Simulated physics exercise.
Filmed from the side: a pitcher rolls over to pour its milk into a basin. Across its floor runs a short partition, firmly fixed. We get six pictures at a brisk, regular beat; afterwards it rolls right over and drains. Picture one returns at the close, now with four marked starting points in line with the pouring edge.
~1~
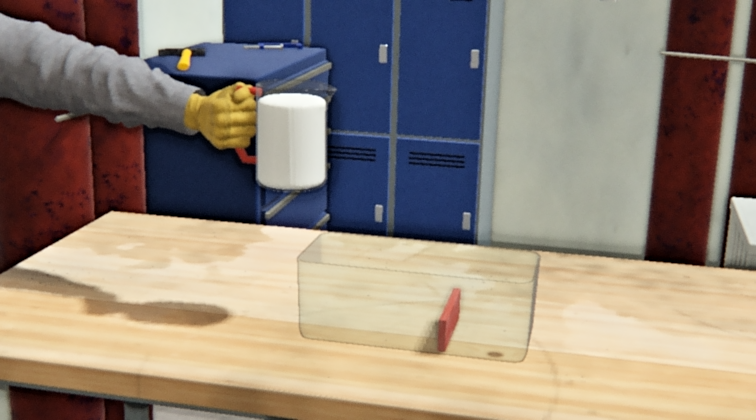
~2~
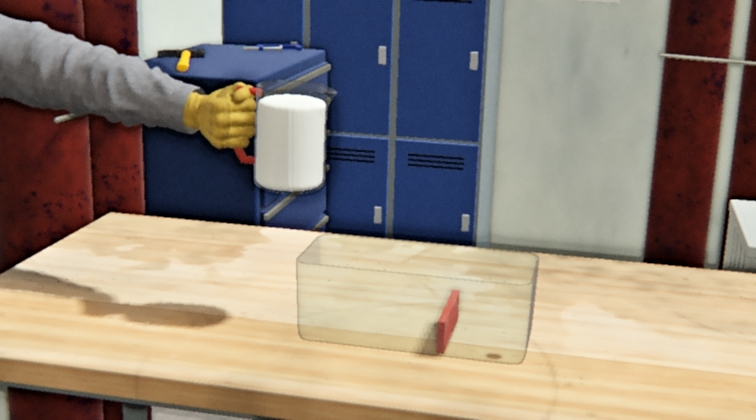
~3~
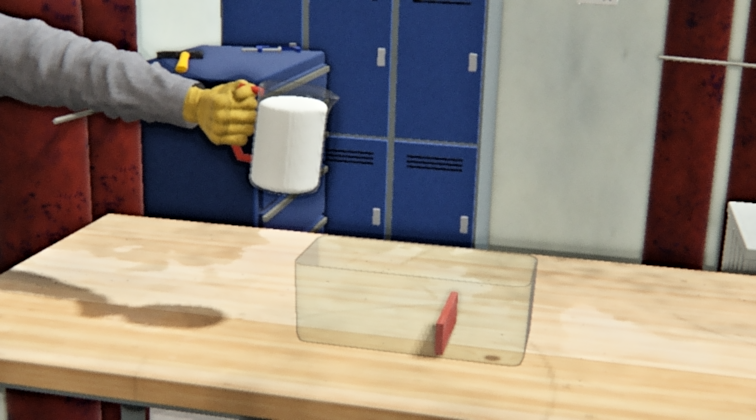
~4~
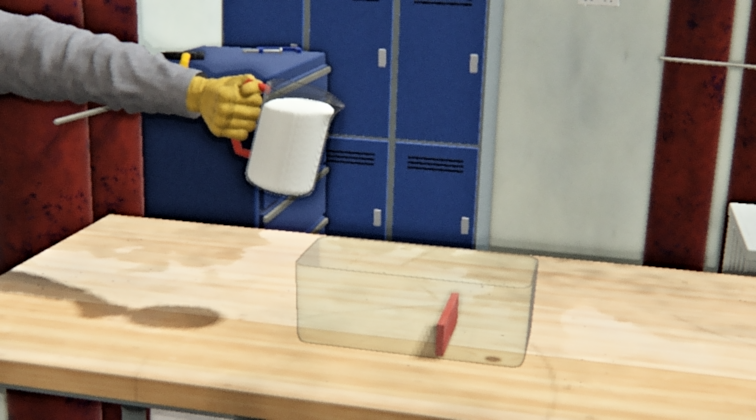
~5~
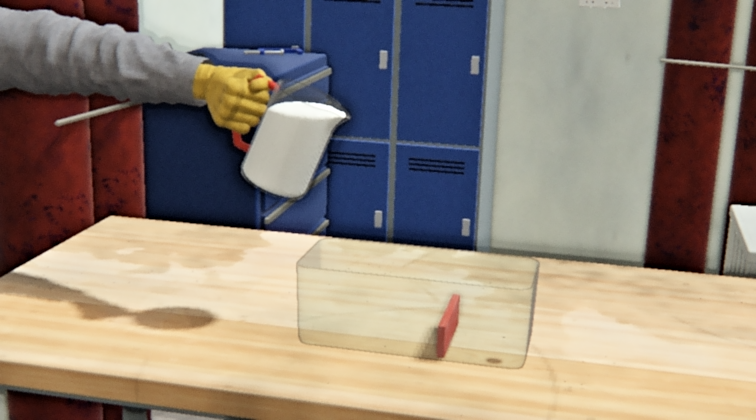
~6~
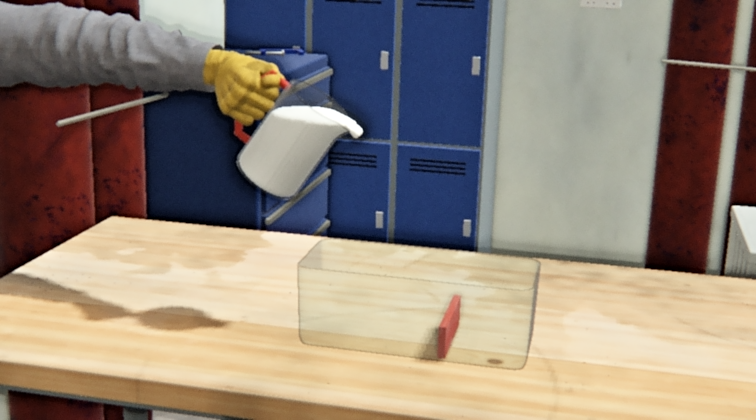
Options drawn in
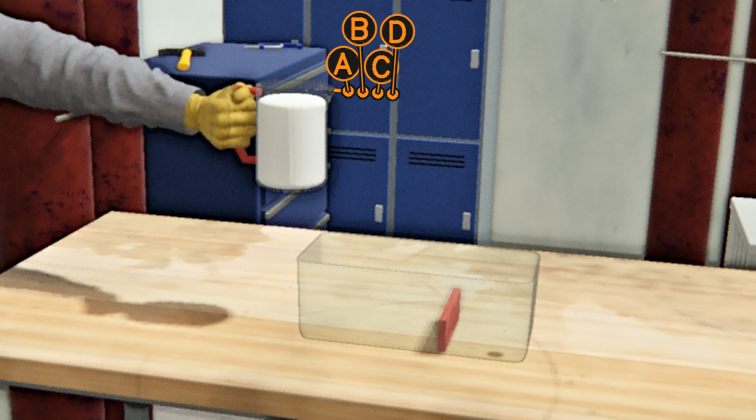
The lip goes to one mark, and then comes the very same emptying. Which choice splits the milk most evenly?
It is D.
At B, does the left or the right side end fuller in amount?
The left side.
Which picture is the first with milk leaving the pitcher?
In picture 6.
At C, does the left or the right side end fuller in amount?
The left side.
On the marked copy, A at (348, 91); B at (362, 92); C at (377, 92); D at (392, 93).
Choosing A, about 92 % ends left of the wall and 6 % right of it.
Choosing B, about 94 % ends left of the wall and 3 % right of it; 3 % is lost outside.
Choosing C, about 79 % ends left of the wall and 12 % right of it; 8 % is lost outside.
Choosing D, about 54 % ends left of the wall and 44 % right of it.
